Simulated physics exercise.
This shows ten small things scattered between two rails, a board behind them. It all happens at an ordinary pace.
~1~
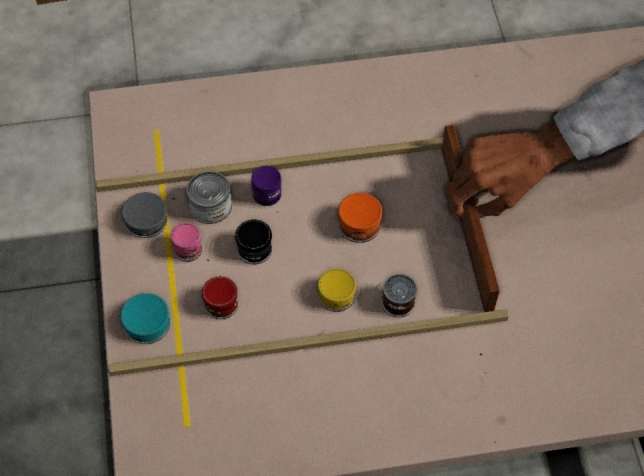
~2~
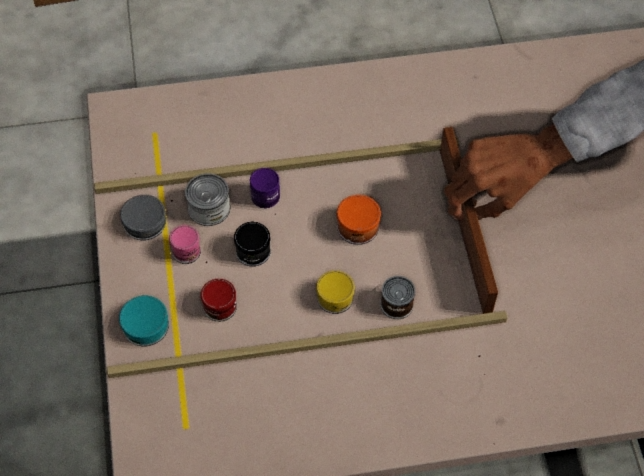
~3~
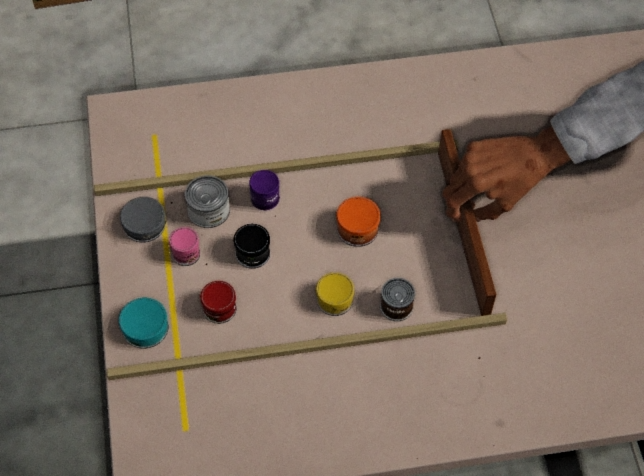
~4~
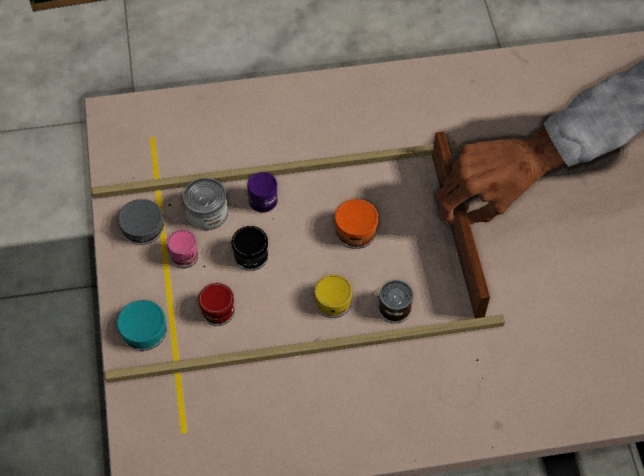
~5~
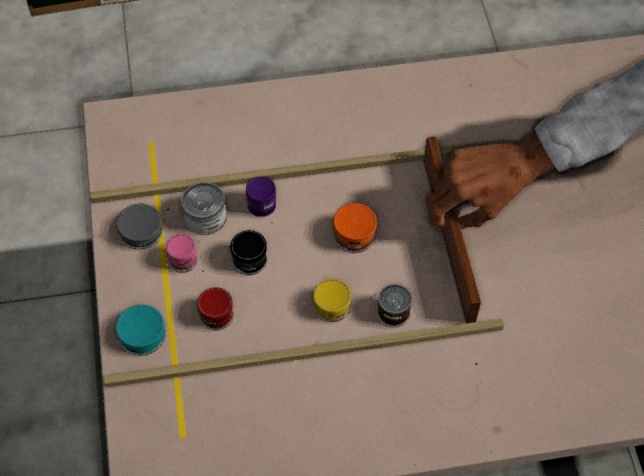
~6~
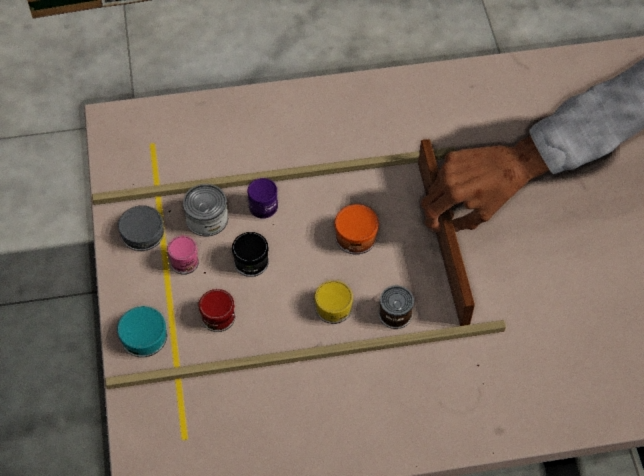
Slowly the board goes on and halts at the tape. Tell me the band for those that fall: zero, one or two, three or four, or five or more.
The number that fall off is one or two.
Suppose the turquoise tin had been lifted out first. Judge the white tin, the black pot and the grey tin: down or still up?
The white tin is kept; the black pot holds on; the grey tin drops off.
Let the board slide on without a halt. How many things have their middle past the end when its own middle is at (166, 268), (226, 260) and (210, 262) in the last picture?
In that order 2, 0 and 0.
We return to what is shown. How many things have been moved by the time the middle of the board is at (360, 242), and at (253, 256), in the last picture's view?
3 and 7.
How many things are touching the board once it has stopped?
5 of them.
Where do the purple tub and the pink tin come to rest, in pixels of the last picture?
First (145, 214), then (108, 265).
Soon after, none off yet; turquoise tin at rest near (143, 332); grey tin at rest near (142, 228); pink tin at rest near (183, 255).
Then, none off yet; turquoise tin moved a little near (131, 336); grey tin moved a little near (119, 234); pink tin moved about its own width near (158, 258).
By the end, the number that fall off is one or two; fallen, grey tin and turquoise tin.
